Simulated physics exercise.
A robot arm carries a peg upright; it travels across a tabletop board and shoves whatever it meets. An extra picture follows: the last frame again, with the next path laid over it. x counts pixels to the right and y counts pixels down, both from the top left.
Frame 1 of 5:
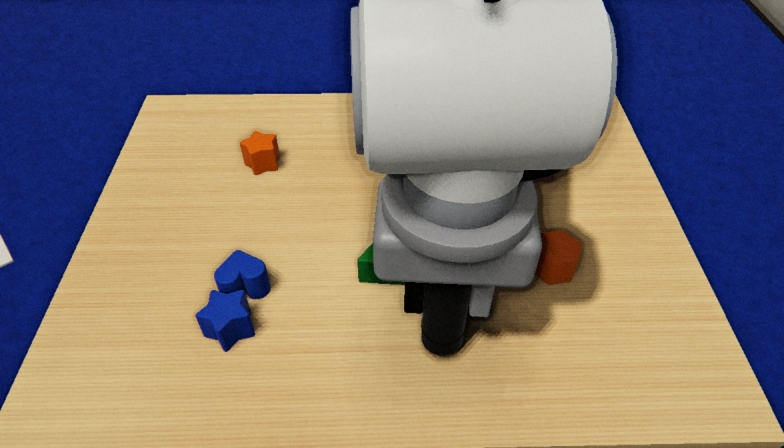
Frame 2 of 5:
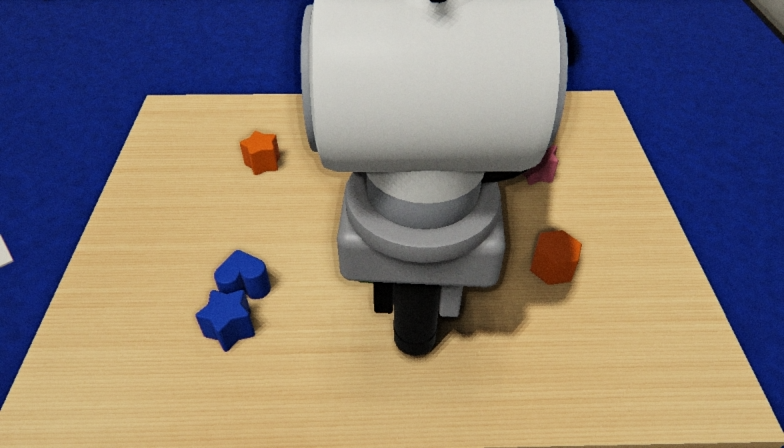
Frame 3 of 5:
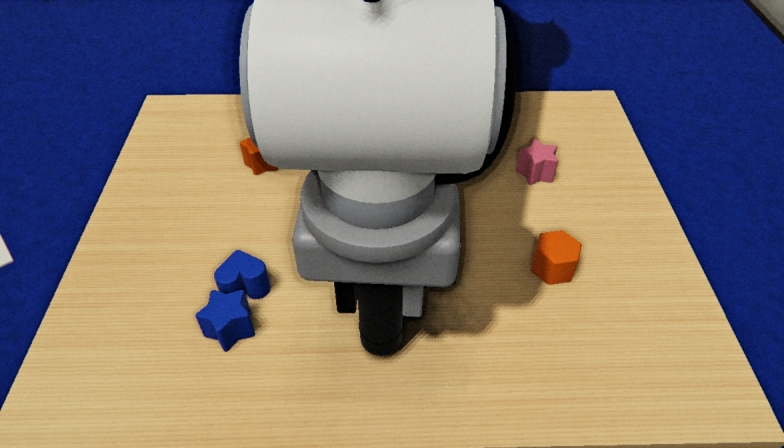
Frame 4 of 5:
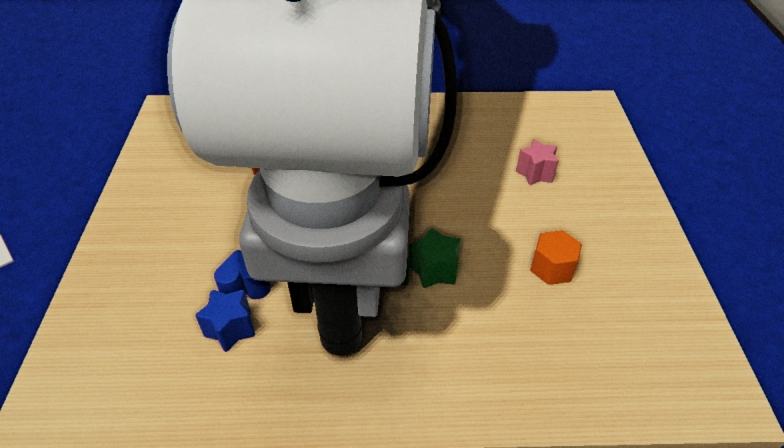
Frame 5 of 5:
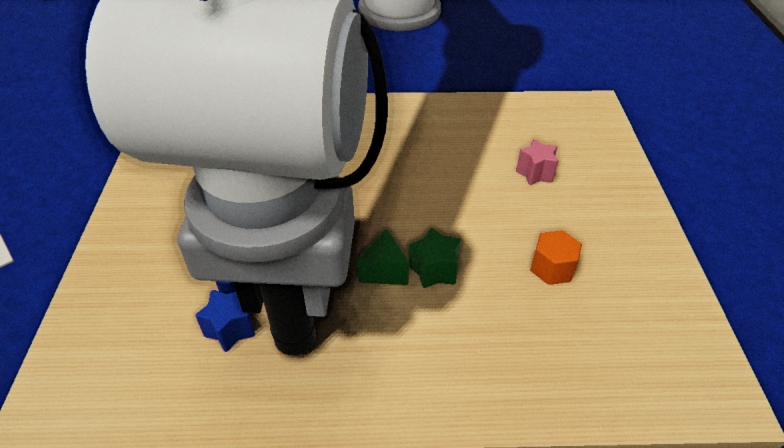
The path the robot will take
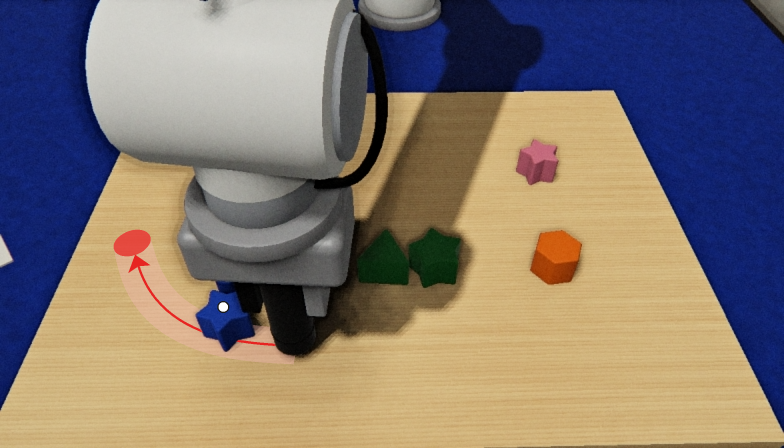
A robot arm glides left above a wooden table, uncovering green blocks without pushing anything.
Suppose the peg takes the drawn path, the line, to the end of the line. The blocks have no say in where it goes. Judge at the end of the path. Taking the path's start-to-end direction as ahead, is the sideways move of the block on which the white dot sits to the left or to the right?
The answer is right.
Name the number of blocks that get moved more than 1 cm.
Counting only shifts above 1 cm, I get one block.
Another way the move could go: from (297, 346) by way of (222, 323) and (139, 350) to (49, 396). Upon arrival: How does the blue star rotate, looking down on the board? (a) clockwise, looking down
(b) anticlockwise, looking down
Option a.
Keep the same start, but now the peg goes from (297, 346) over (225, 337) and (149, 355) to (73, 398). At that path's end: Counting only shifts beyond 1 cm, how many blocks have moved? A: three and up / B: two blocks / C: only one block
My answer is option C.
The drawn path runs from (297, 346) through (212, 335) and (153, 296) to (132, 243); the dot is on the blue star.
What follows on the original path. One third of the way, peg (208, 327); blue star (174, 287), turned 30° clockwise.
Two thirds of the way, peg (149, 288); blue star (145, 245), turned 95° clockwise.
At the end, peg (129, 235); blue star (150, 200), turned 145° clockwise; blue heart not moved.
